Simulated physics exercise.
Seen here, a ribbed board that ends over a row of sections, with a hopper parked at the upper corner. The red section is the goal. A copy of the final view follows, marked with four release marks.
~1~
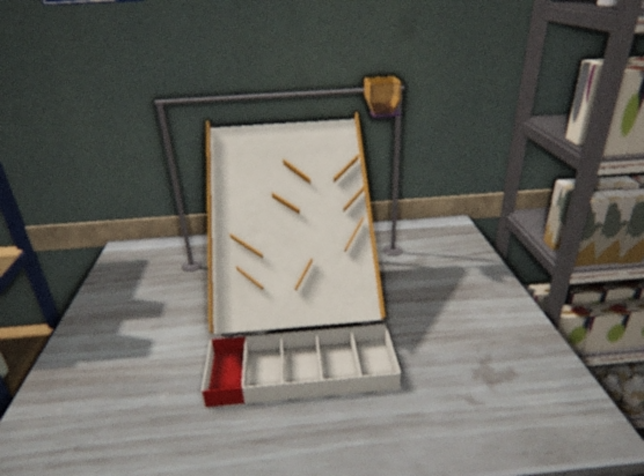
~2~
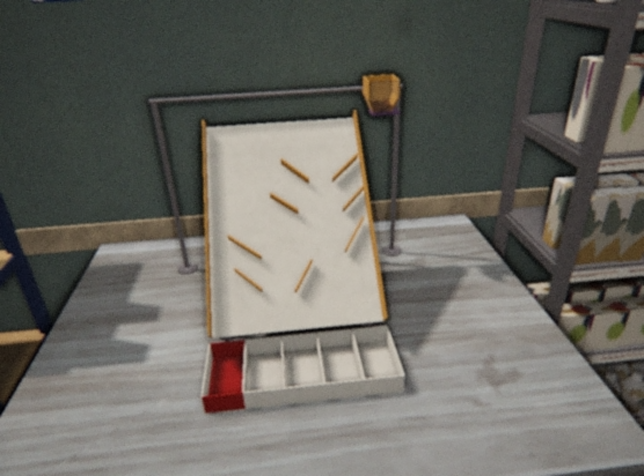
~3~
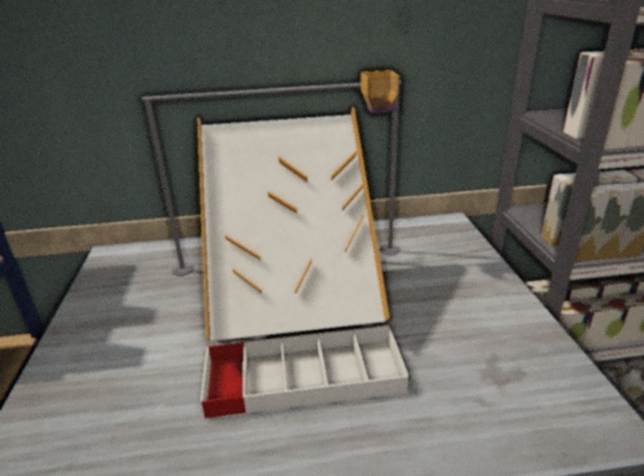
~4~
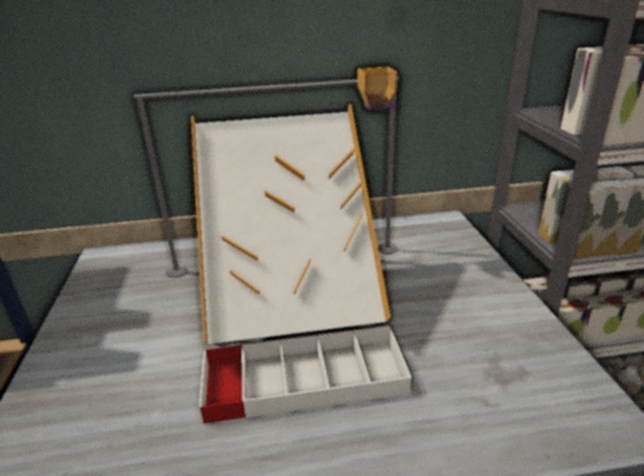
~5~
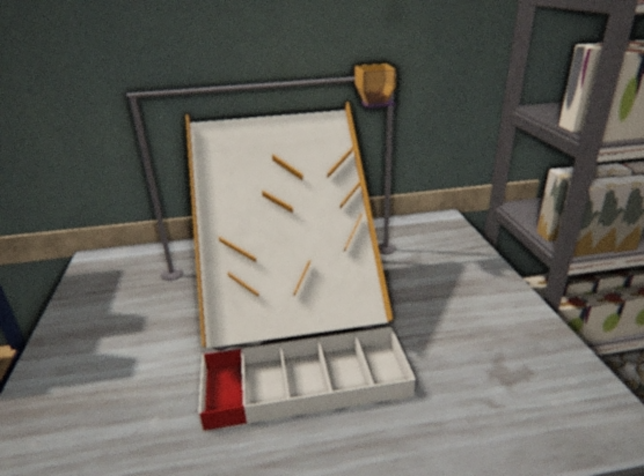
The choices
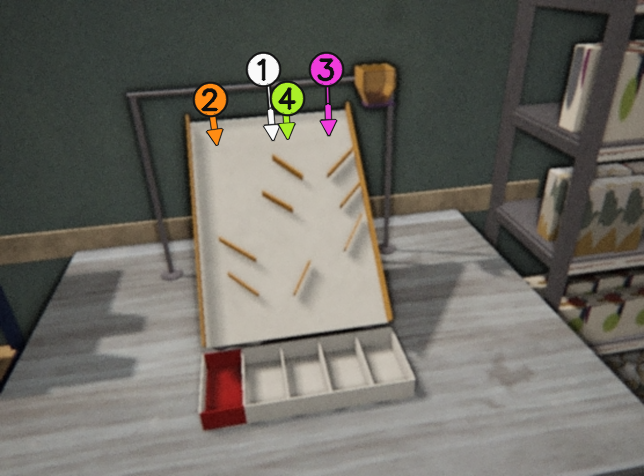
To begin with, a white board with small wooden ribs stands on a grey table, a hopper at its upper right corner and a row of five sections below, the leftmost red. The view then drifts slightly, while the board, hopper and sections show no movement of their own.
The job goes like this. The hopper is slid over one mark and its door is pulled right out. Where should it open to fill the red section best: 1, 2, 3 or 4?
Take 2.
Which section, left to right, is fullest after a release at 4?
The fourth.
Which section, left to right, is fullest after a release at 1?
It is the fourth one.
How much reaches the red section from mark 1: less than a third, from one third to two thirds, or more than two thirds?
Less than a third.
On the marked copy, mark 1 meets the board at (272, 134); mark 2 meets the board at (216, 139); mark 3 meets the board at (328, 129); mark 4 meets the board at (287, 133).
With 1, a stray few in the red section, most in other sections, a small part outside the box.
With 2, about a third in the red section, about half in other sections, a small part outside the box.
With 3, a small part in the red section, most in other sections, a small part outside the box.
With 4, none in the red section, nearly all in other sections, a small part outside the box.
